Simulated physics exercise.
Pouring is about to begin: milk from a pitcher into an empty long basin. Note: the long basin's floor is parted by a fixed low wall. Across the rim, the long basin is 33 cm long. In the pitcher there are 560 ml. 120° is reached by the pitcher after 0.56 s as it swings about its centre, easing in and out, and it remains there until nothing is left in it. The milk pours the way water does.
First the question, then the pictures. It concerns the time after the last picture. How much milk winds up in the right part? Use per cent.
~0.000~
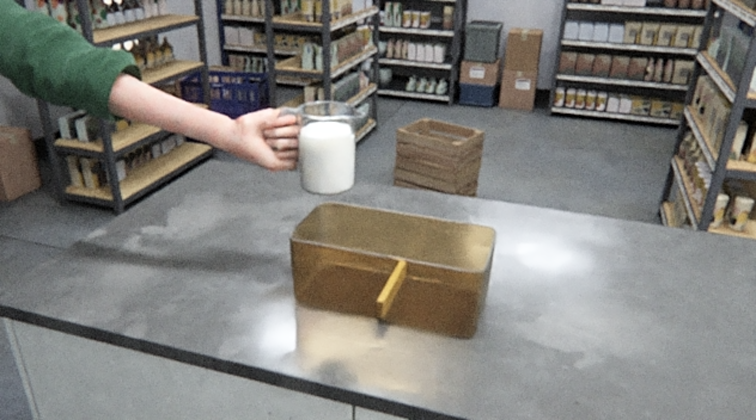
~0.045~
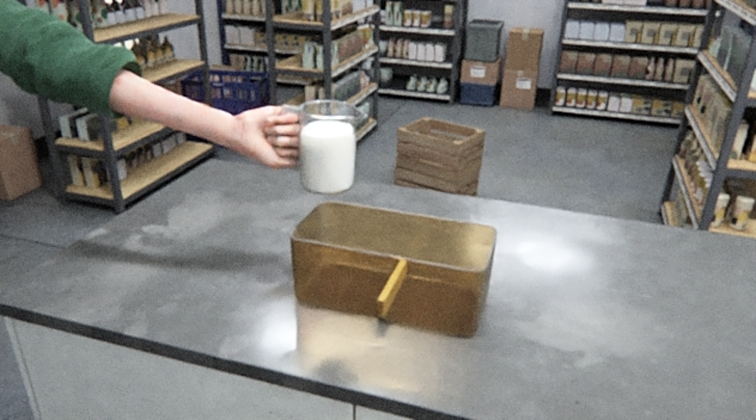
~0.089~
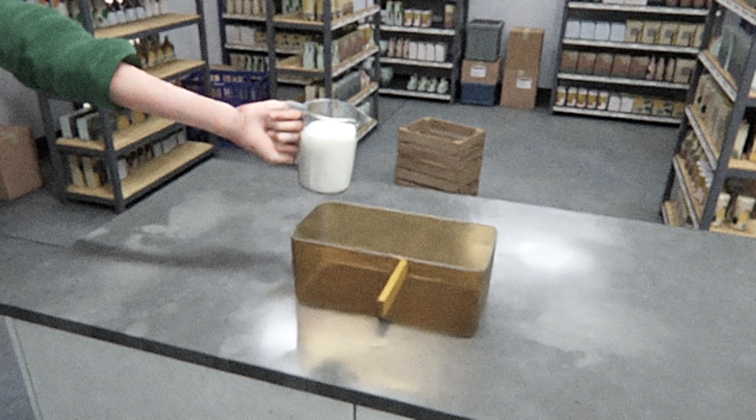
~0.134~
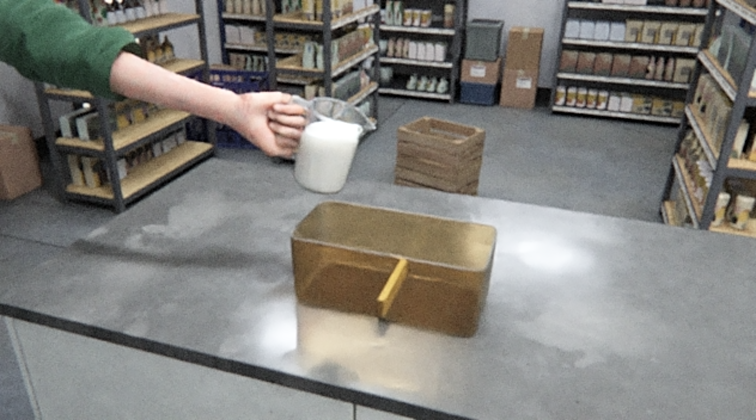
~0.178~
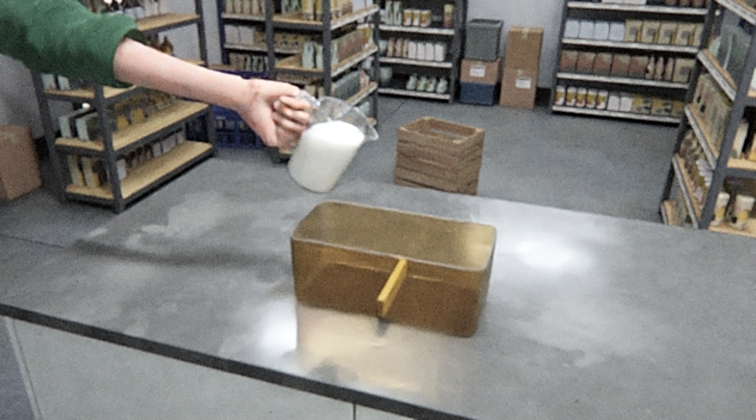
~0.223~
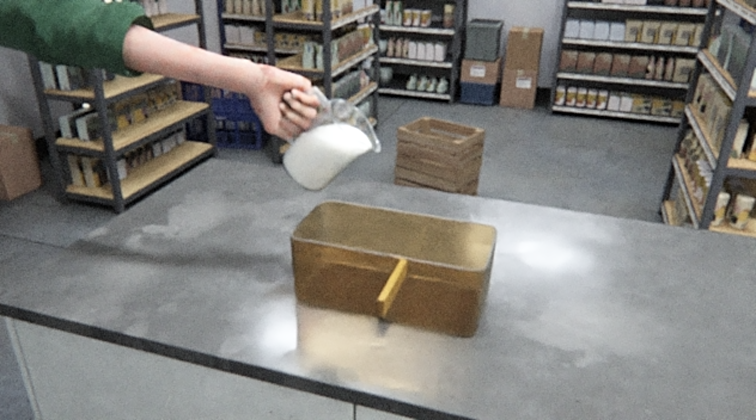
About 47 per cent.
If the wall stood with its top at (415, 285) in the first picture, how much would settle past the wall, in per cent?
In that case, some 10 percent.
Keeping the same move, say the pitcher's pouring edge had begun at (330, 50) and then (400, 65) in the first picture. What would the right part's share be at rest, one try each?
Result: 10 per cent, then 75 per cent.
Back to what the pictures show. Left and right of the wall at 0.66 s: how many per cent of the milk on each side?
I'd say some 44 in a hundred on the left and 36 on the right.
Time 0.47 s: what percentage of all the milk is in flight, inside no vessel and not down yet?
Estimate: Some 26 % of the total.
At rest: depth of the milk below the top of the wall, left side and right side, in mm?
Left: Roughly 22 mm; right: Roughly 22 mm.
By 0.47 s the tilt is 113° and 56 per cent is still to pour, 6 is left of the wall and 12 right of it.
By 0.66 s the tilt is 120° and 8 per cent is still to pour, 44 is left of the wall and 37 right of it.
By 0.85 s the tilt is 120° and 0 per cent is still to pour, 51 is left of the wall and 47 right of it.
By 1.06 s the tilt is 120° and 0 per cent is still to pour, 52 is left of the wall and 47 right of it.
At rest 51 per cent lies left of the wall, 47 right of it and 1 outside.
